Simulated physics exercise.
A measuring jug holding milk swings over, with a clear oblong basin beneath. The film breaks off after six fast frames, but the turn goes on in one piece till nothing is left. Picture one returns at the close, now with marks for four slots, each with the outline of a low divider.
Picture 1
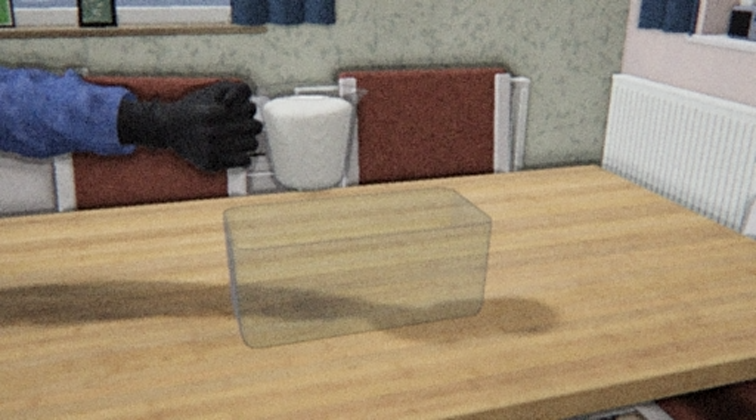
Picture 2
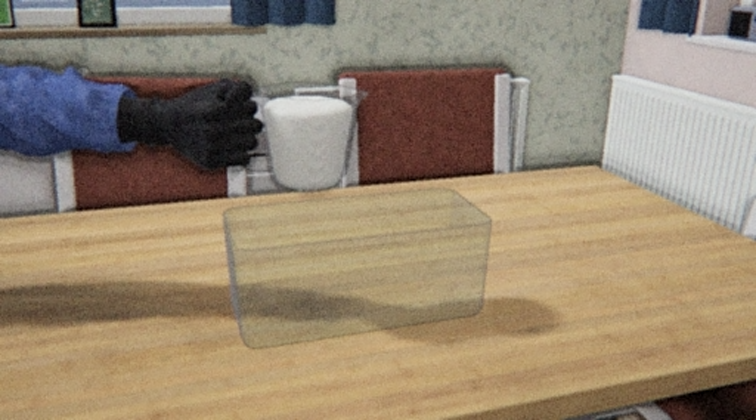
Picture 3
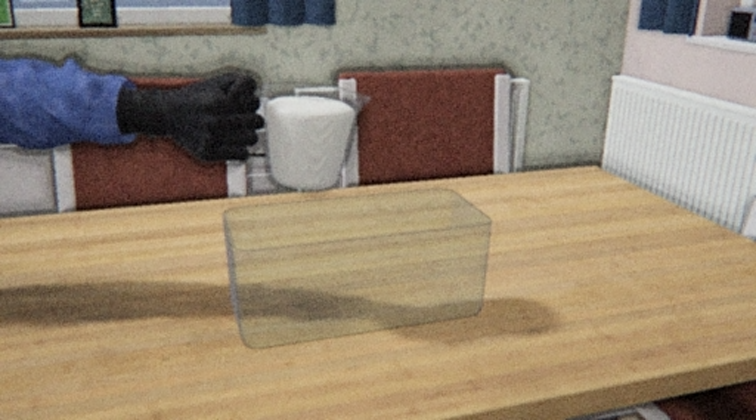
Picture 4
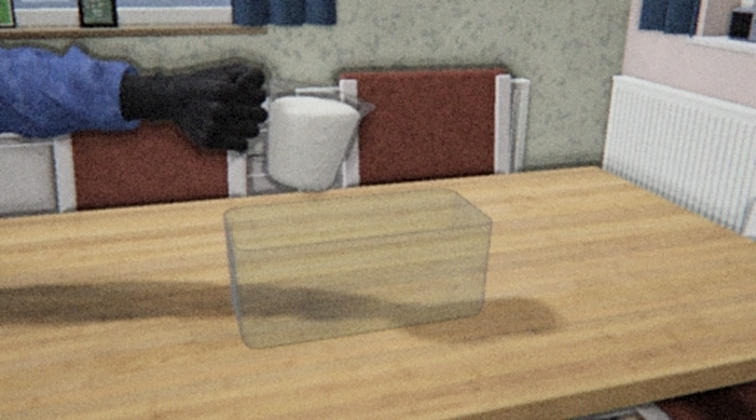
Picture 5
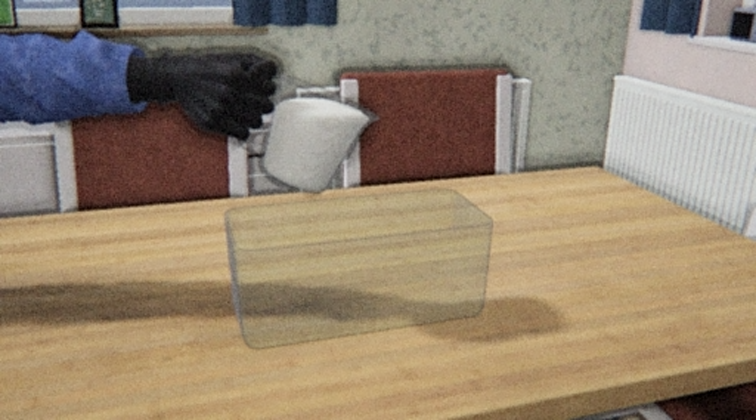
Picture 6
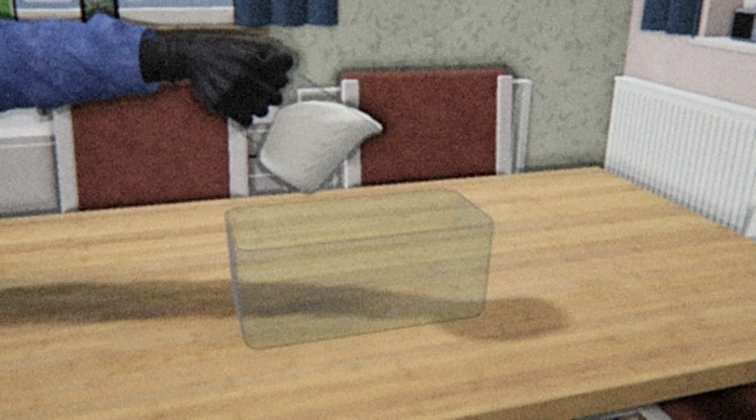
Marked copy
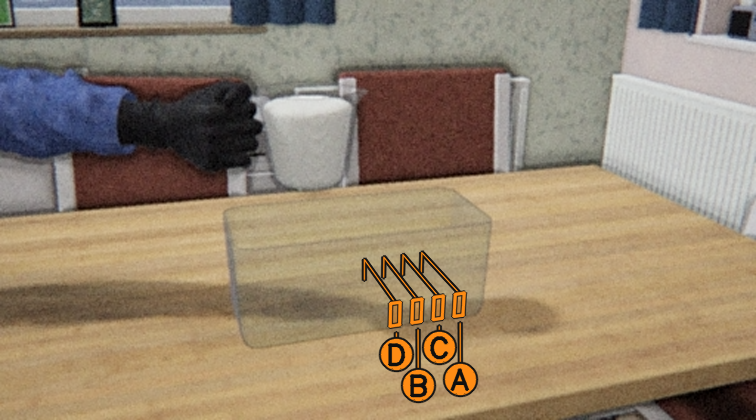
At first, a black-gloved hand at the end of a blue sleeve holds a jug of white milk upright above a clear oblong basin on a wooden table. The hand then tilts the jug to the right, slowly and then more steeply, until milk reaches just over its lip.
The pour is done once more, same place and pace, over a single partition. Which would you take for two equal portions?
B beats the others.
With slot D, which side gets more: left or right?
The right side.
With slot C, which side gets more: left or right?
The left side.
On the marked copy, A at (460, 323); B at (418, 329); C at (439, 326); D at (396, 332).
With A, about 87 % ends left of the wall and 11 % right of it.
With B, about 50 % ends left of the wall and 47 % right of it.
With C, about 83 % ends left of the wall and 15 % right of it.
With D, about 15 % ends left of the wall and 83 % right of it.
